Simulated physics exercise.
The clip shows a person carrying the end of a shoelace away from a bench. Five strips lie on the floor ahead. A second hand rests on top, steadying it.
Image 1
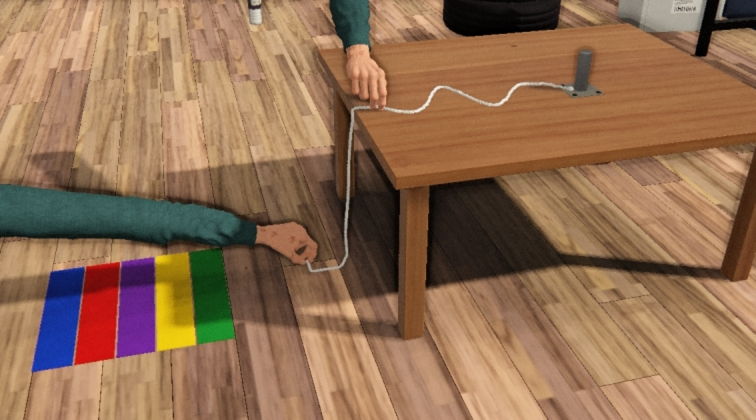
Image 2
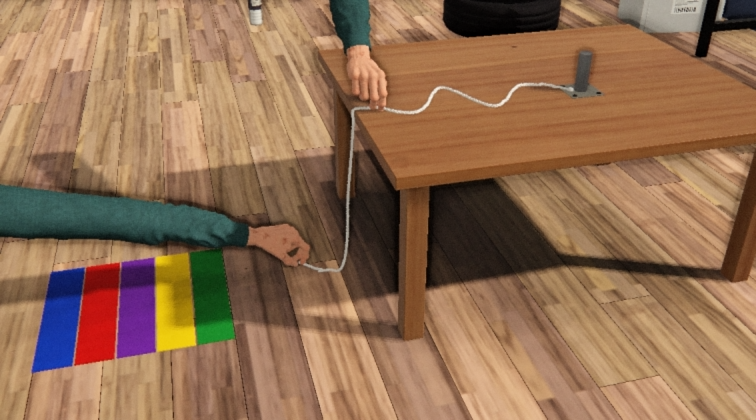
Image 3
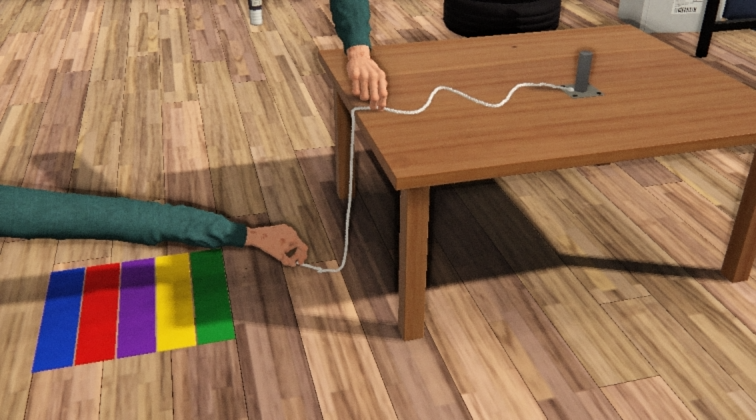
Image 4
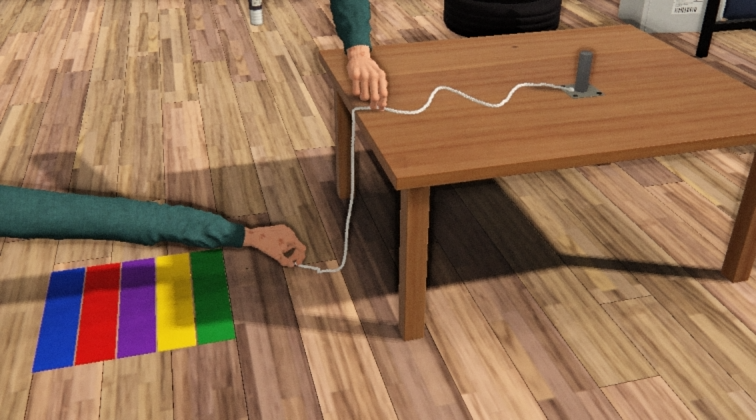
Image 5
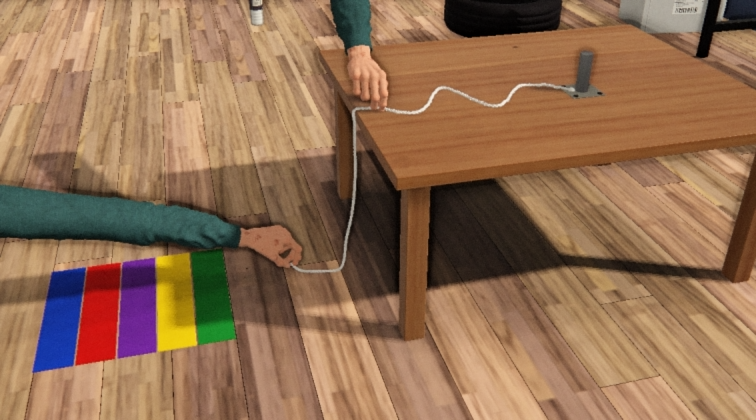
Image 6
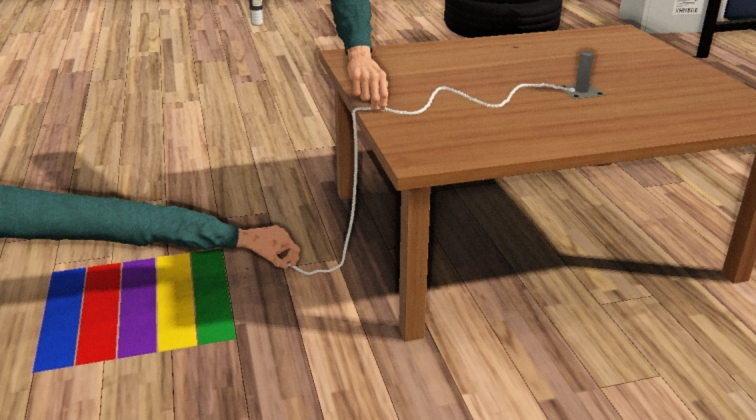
At first, one hand rests on a white shoelace at the edge of a wooden bench while another, low near the floor, holds its end beside five coloured strips. The lower hand then draws the end slightly left toward the green strip, while the lace on top stays almost unchanged.
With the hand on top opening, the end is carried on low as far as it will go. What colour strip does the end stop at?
Blue.
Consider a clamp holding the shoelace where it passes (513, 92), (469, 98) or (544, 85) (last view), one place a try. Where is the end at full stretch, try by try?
Estimated pixels in sequence: (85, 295), (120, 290) and (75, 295).
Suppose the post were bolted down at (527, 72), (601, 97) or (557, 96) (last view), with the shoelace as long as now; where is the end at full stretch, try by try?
(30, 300), (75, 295) and (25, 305).
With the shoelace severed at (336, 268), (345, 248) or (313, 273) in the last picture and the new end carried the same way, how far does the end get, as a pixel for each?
About (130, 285), (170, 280) and (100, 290).
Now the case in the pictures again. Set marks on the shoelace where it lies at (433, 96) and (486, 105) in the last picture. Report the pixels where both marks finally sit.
First point (361, 110), second point (446, 102).
Soon after, end near (129, 288); over purple.
Then, end near (85, 294); over red.
At full stretch, end near (59, 298); over blue. It halts on the blue strip.
